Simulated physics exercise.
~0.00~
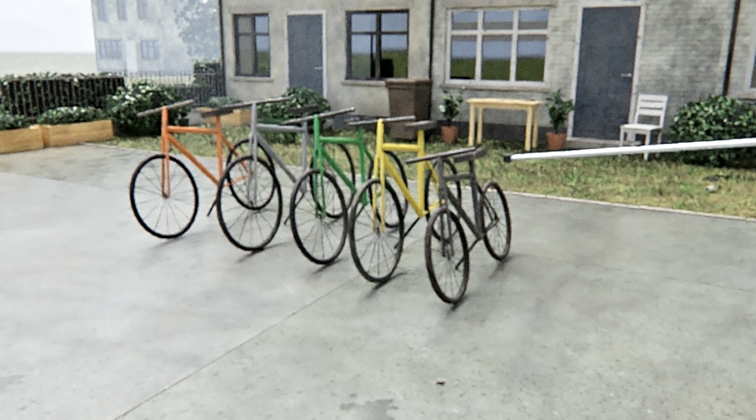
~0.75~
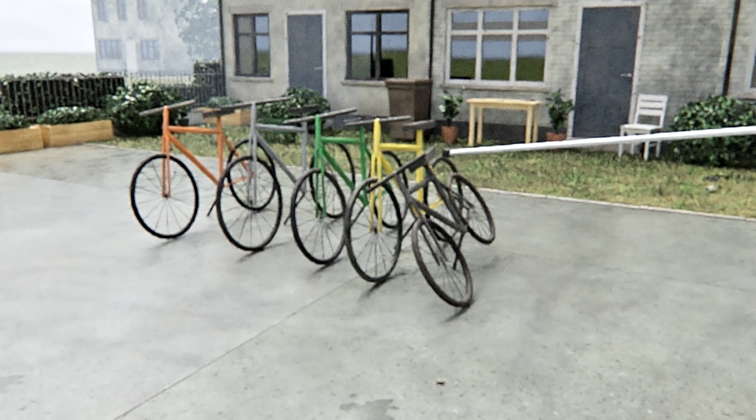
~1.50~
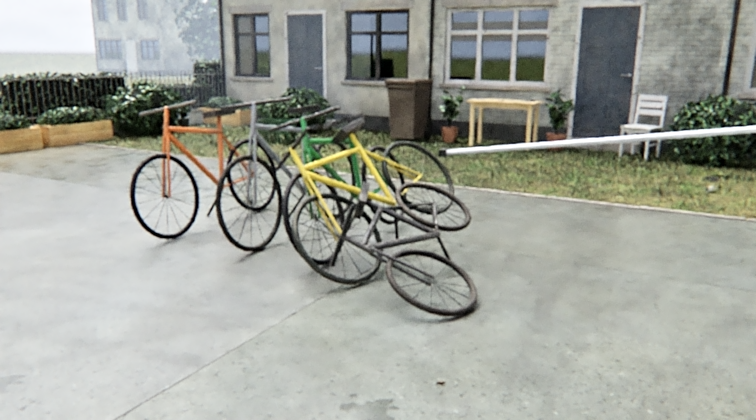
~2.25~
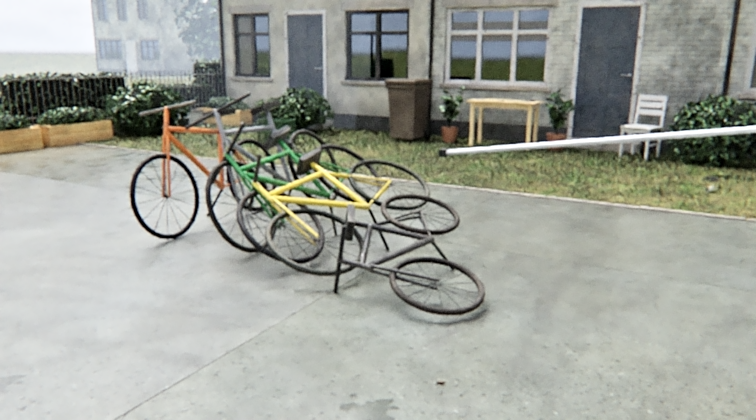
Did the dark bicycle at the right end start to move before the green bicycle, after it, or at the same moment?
The dark bicycle started to move first, tipping while the green one was still standing in its place. The green bicycle only went over later, after the yellow one had leaned across.
A pale pole slid left into the dark bicycle at the right end of a row, tipping it into the yellow one, which knocked over the green one and then the grey, leaving only the orange bicycle upright.
